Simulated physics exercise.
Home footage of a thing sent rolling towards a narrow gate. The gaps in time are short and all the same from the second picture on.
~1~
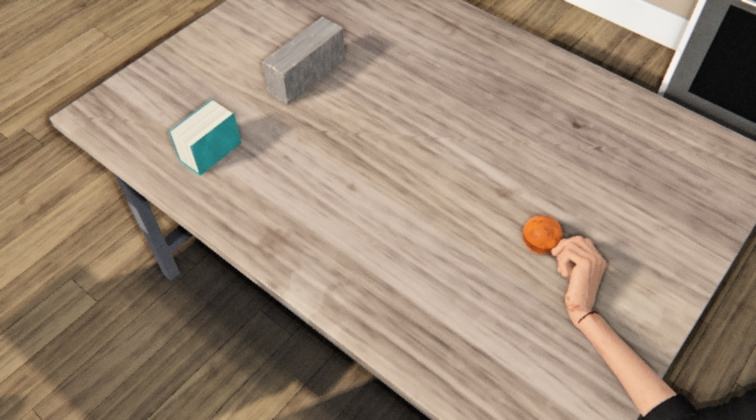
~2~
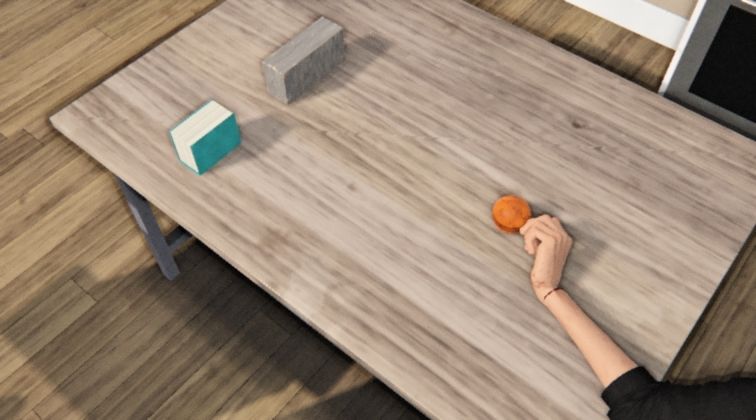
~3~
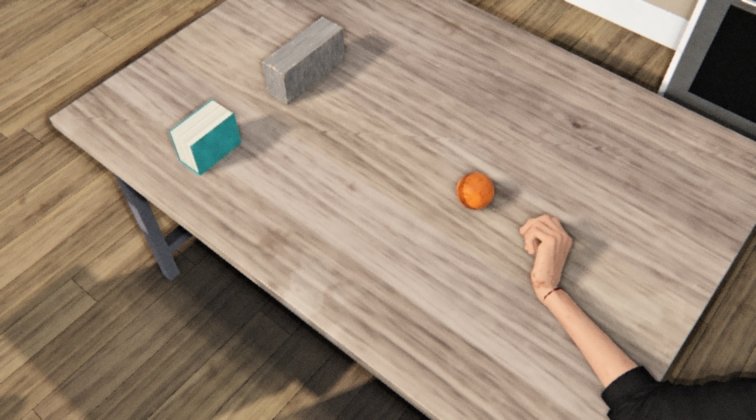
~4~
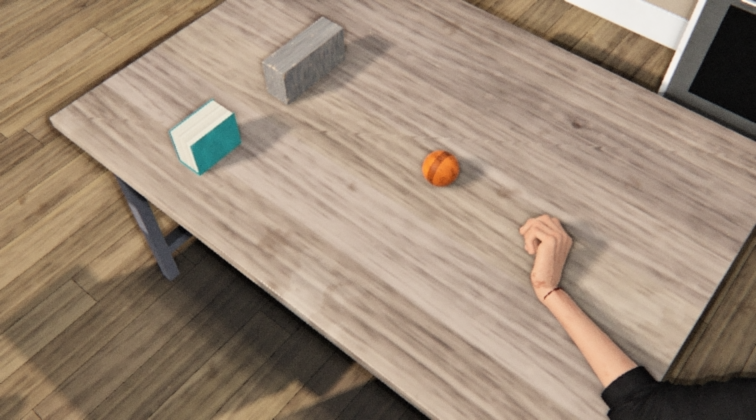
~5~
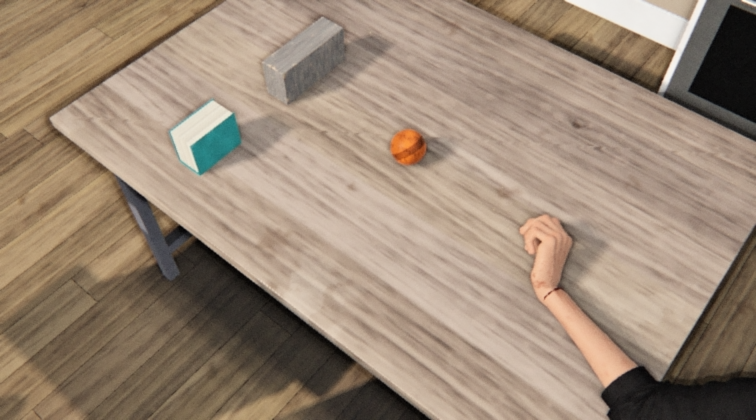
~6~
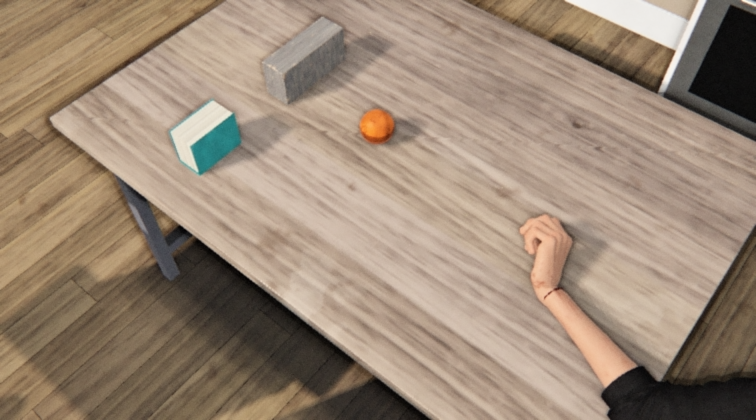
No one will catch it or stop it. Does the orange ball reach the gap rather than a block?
No, it meets a block.
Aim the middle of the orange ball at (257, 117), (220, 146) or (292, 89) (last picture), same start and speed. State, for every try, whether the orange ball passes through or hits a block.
Taking the targets in order, the orange ball threads the gap, is halted by a block and is halted by a block.
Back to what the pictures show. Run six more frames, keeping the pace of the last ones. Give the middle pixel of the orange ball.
Estimated position: Approx. (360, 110).
Then, 0.56 s after the last picture, orange ball coming back near (382, 117).
By the end, the orange ball bounces off.
